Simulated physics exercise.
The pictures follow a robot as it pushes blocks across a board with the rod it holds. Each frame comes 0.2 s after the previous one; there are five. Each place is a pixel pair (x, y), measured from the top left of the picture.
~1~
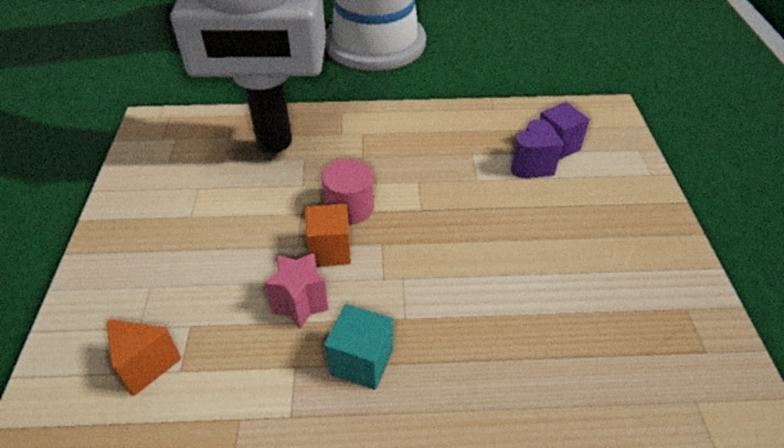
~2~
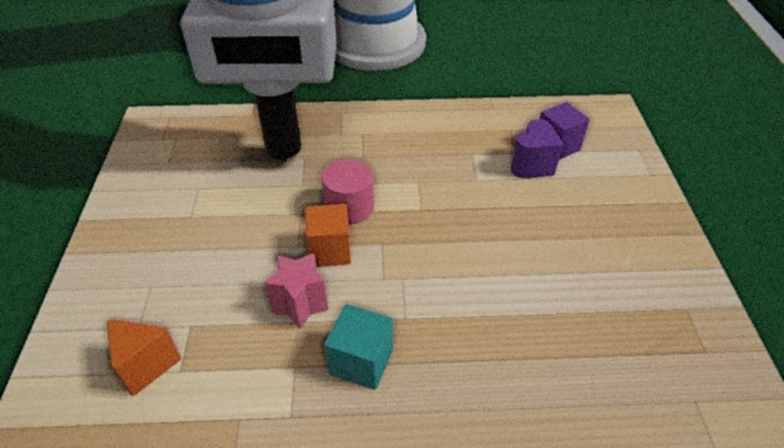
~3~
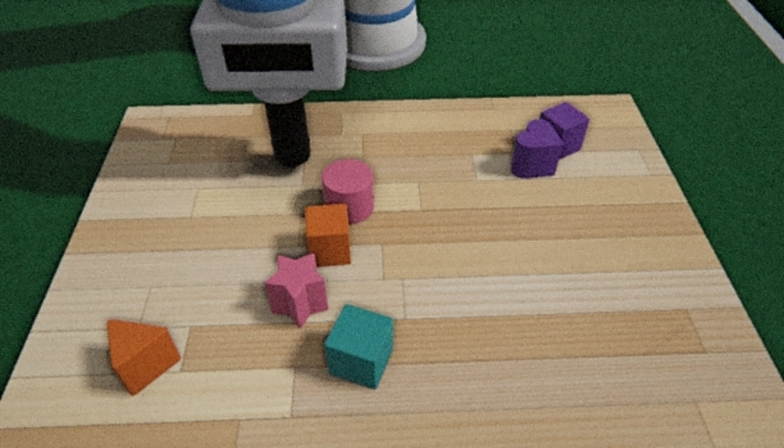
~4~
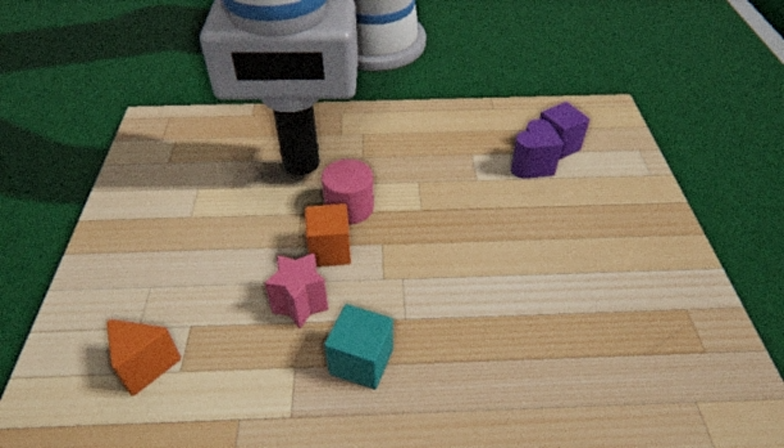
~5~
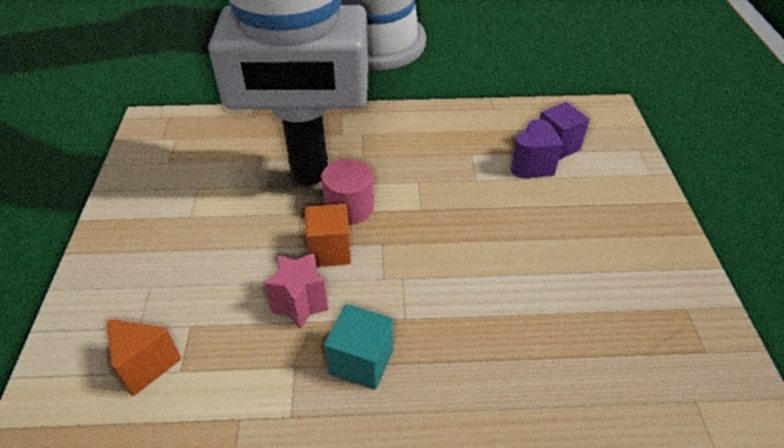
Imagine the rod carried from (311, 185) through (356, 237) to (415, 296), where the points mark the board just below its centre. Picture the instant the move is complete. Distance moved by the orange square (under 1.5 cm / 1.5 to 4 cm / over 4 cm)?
It falls in the 1.5 to 4 cm band.
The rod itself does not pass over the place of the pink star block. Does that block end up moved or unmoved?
It ends up on the same spot.
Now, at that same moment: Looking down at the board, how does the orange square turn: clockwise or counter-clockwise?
Clockwise rotation.
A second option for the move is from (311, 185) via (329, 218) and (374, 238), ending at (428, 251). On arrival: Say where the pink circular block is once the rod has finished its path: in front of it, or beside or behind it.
It ends up beside or behind the rod.
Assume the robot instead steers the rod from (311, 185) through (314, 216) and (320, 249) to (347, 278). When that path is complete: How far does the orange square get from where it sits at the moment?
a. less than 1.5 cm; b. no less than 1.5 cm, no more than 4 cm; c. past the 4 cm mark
That would be c.
On the path given first. One third of the way, rod at (339, 208); pink circular block at (383, 194).
Two thirds of the way, rod at (373, 245); orange square at (327, 236), turned 55° clockwise; pink circular block at (410, 202).
At the end, rod at (415, 285); pink star block unmoved; orange square at (327, 236), turned 55° clockwise; pink circular block at (410, 202); turquoise square unmoved.
